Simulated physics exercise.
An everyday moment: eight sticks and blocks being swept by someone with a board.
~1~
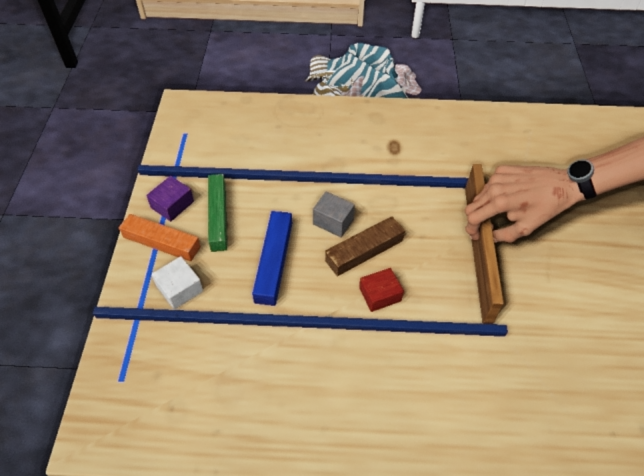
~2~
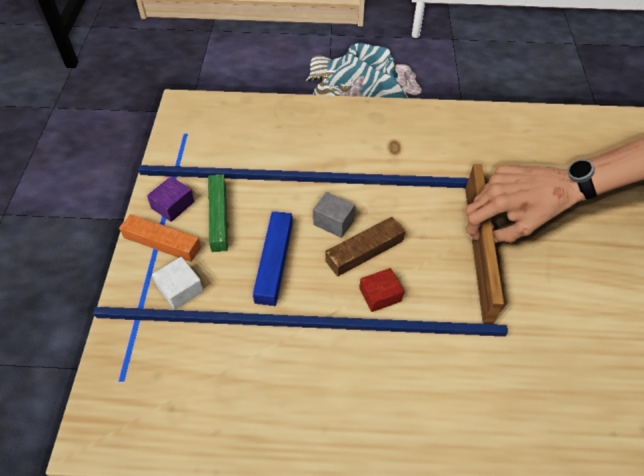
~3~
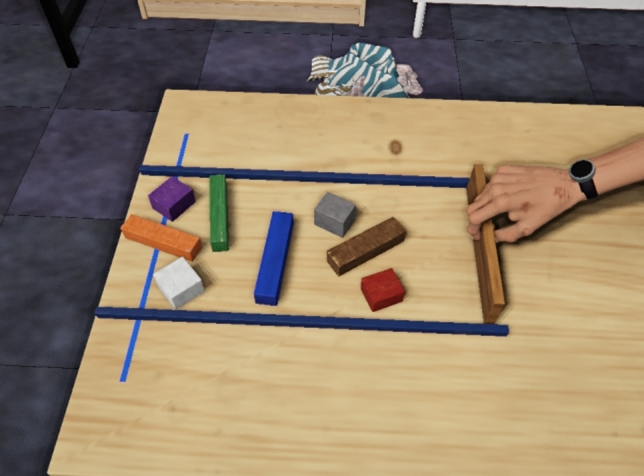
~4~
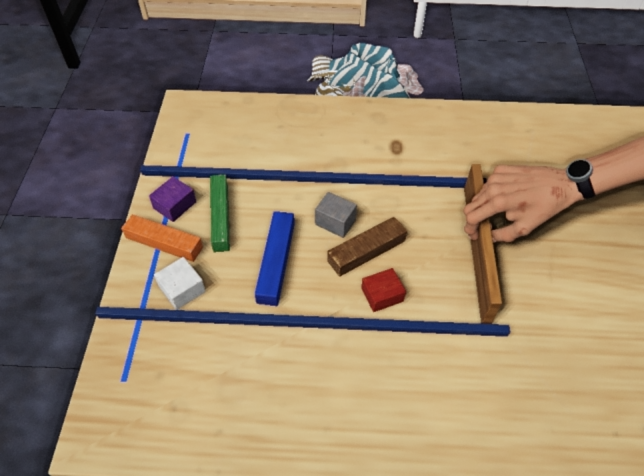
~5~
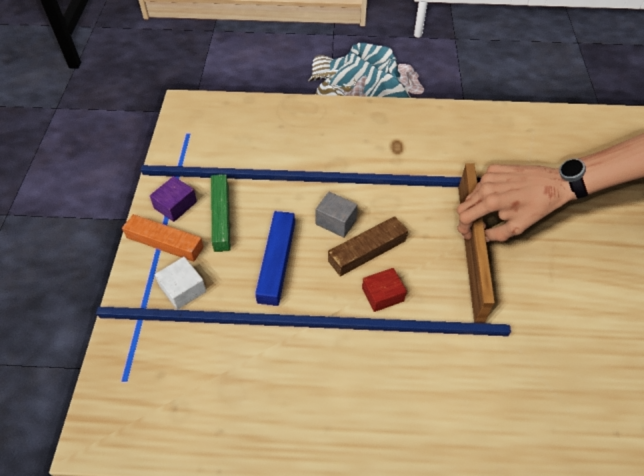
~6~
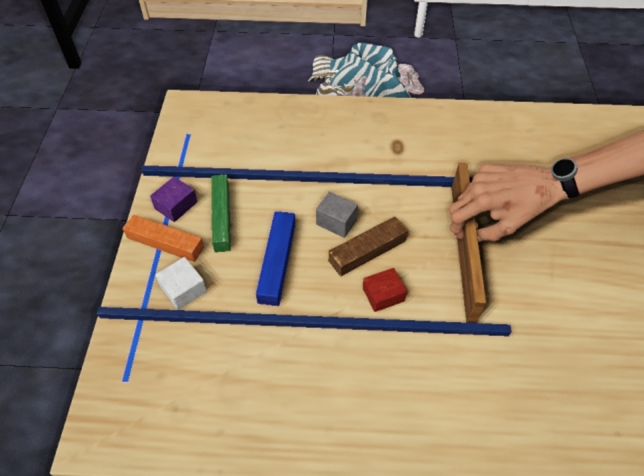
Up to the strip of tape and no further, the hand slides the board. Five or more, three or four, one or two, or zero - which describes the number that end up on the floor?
That would be five or more.
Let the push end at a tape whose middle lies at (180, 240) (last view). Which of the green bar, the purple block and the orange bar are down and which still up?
Green bar - stays in place, purple block - goes down, orange bar - goes down.
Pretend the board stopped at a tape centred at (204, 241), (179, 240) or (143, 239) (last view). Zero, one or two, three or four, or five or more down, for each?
Counts as listed: 1 or 2 / just one or two / more than four.
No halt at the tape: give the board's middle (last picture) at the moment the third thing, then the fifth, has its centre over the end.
First about (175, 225), next about (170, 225).
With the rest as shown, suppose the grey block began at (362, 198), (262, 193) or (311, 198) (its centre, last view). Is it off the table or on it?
Trying each place in order, it remains in place, it remains in place and it remains in place.
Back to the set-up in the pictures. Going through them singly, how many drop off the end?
The answer is exactly 5.
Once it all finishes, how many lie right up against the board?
It's touching 3 at the end.
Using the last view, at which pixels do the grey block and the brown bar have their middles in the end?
Taking them in turn, first comes (159, 184), then (128, 241).
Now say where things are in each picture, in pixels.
In the first picture, orange bar (160, 238); purple block (171, 198); white block (178, 283); board (482, 240); tape (158, 239).
In the second picture, purple block (171, 199); grey block (334, 215).
In the third picture, white block (179, 283); red block (382, 290).
In the fourth picture, orange bar (162, 238); blue stick (276, 257).
In the fifth picture, purple block (174, 199); brown bar (368, 246).
In the sixth picture, orange bar (164, 238); purple block (174, 199); white block (181, 283); board (467, 239); tape (162, 239).
Soon after, none off yet; orange bar at rest near (164, 238); purple block at rest near (174, 199); white block at rest near (181, 283).
Then, none off yet; orange bar moving near (159, 237); purple block at rest near (174, 199); white block moving near (175, 285).
Further on, one off so far; orange bar tipped well over near (102, 259); purple block moved about its own width near (144, 192); white block moved about its own width near (142, 292).
At rest, the number that fall off is five or more; fallen, blue stick, green bar, white block, purple block and orange bar.
